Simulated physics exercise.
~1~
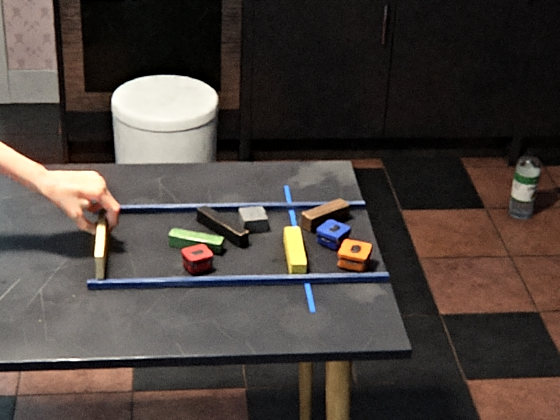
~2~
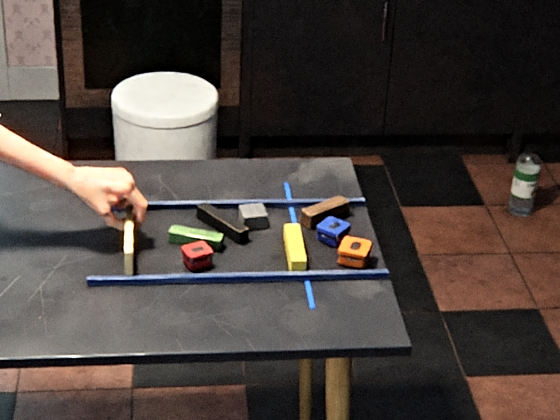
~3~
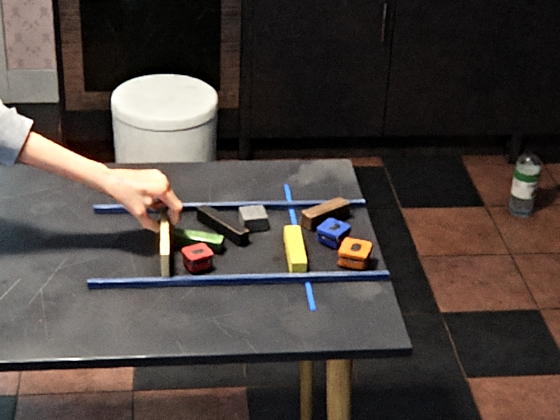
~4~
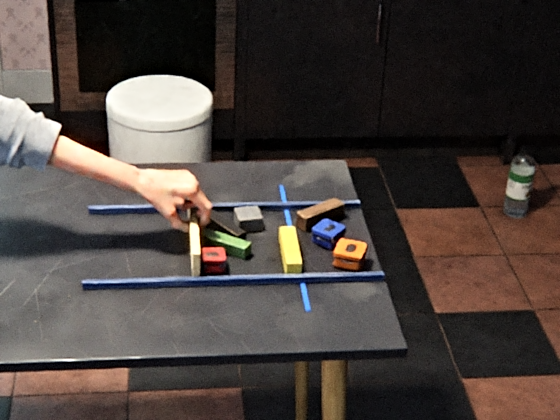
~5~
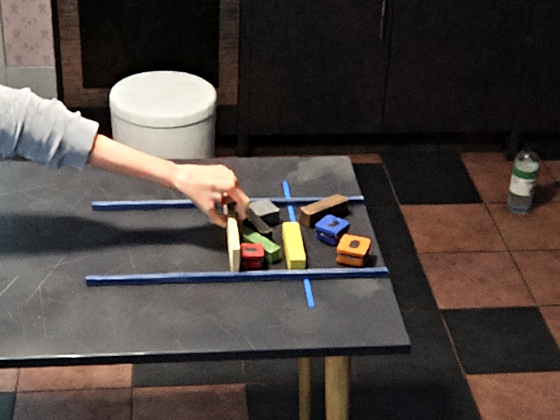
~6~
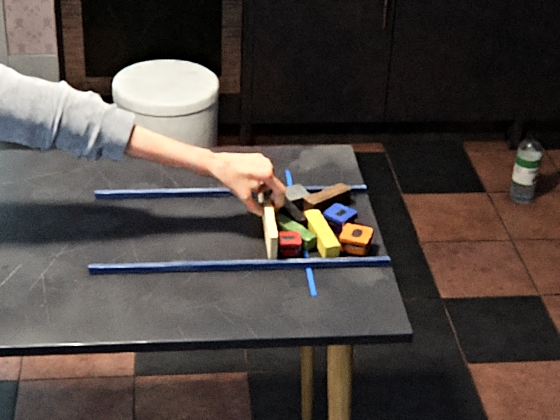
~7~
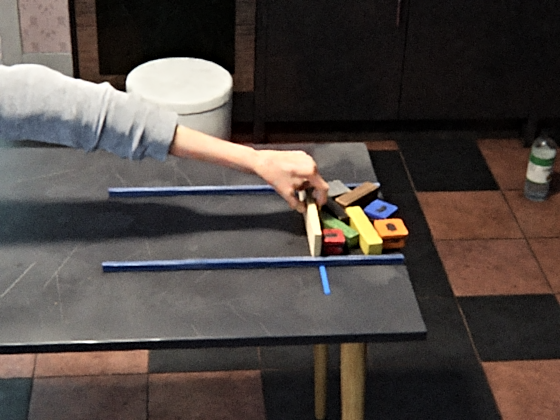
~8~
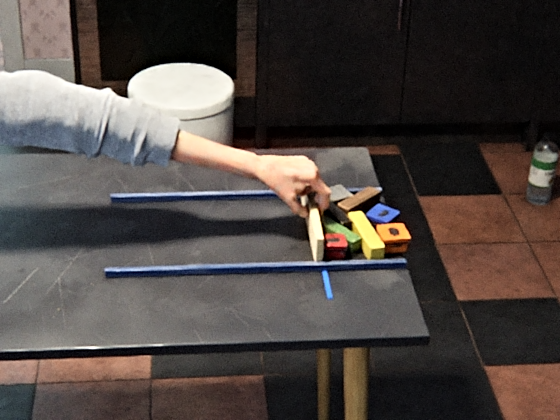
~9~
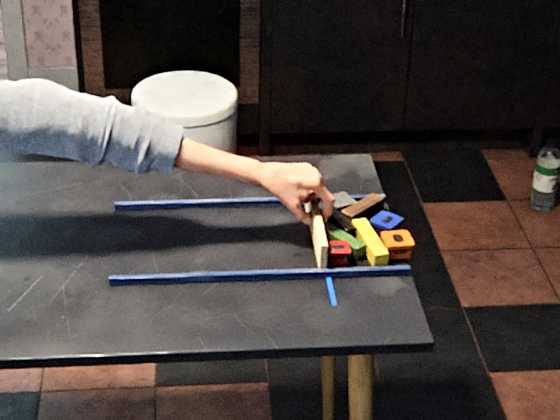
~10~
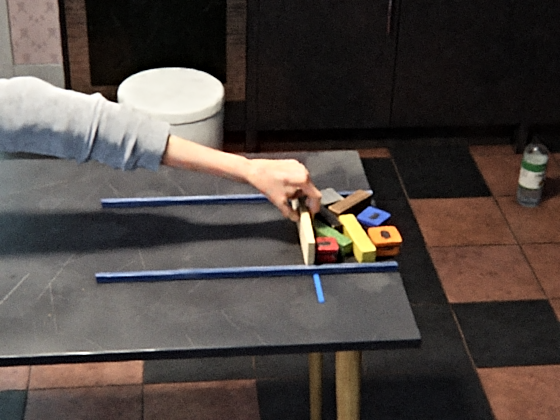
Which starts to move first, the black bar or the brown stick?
The black bar starts to move first, and the brown stick only moves later as the pieces bunch together.
